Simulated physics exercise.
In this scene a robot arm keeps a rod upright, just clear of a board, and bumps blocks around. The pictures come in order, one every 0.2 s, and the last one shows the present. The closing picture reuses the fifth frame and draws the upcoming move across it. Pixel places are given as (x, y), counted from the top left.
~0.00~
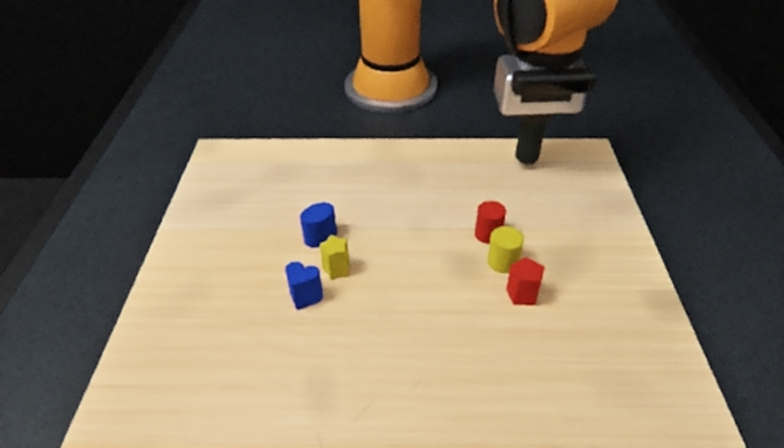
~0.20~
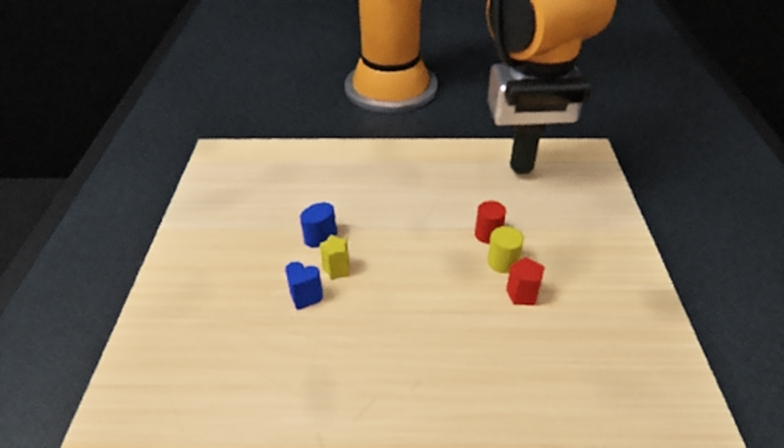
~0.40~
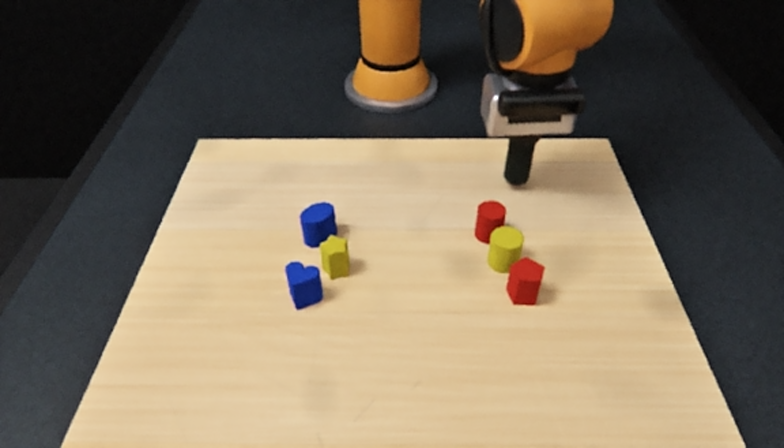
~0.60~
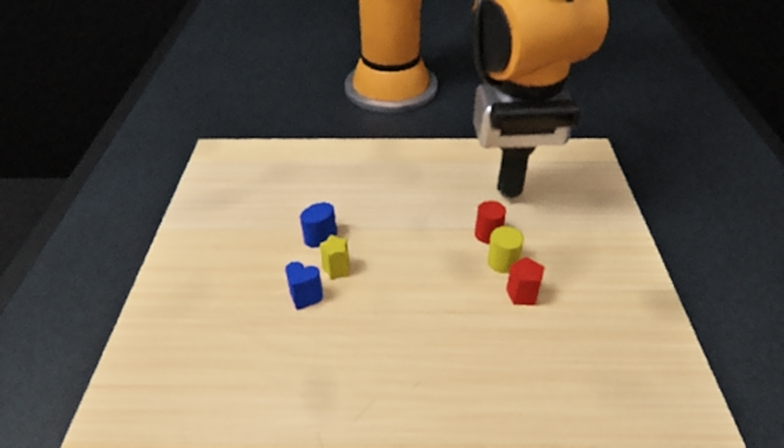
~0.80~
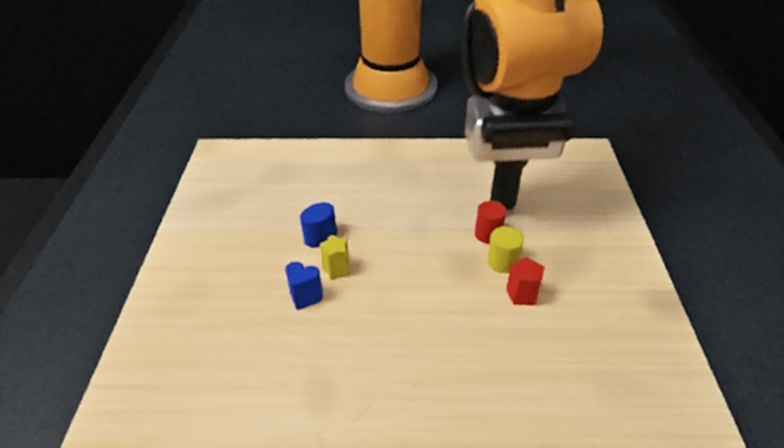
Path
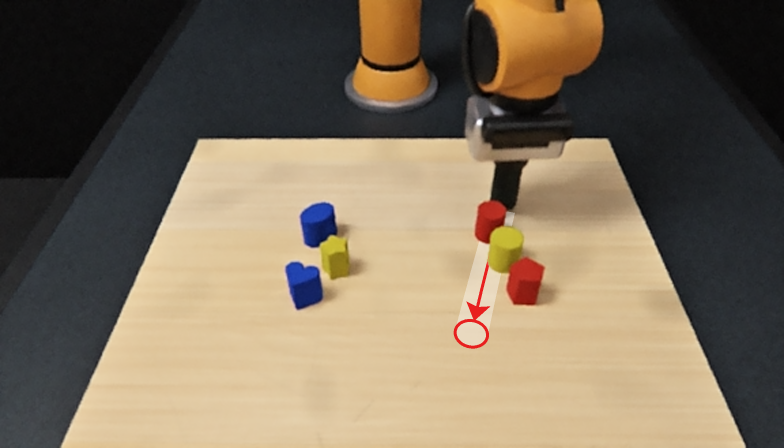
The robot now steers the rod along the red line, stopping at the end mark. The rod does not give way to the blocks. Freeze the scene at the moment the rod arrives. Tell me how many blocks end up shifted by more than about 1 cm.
Going by the path, three or more of them shift by more than about 1 cm.
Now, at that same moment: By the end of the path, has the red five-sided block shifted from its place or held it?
It shifts.
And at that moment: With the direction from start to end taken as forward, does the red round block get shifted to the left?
No - that is not the case.
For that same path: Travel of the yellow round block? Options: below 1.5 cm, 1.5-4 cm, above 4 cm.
Answer: More than 4 cm.
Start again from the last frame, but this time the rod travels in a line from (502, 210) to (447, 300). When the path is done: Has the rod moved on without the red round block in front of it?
No - that is not the case.
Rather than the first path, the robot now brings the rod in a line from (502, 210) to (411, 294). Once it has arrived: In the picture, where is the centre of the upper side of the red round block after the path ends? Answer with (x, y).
The centre of its top will be at (474, 251).
The drawn path runs straight from (502, 210) to (471, 334).
What follows on the original path. One third of the way, rod (494, 239); red round block (473, 232); yellow round block (509, 242).
Two thirds of the way, rod (483, 280); red round block (458, 247); yellow round block (518, 272); red five-sided block (548, 287).
At the end, rod (472, 327); red round block (458, 247); yellow round block (517, 276); red five-sided block (550, 288), turned 15° anticlockwise.
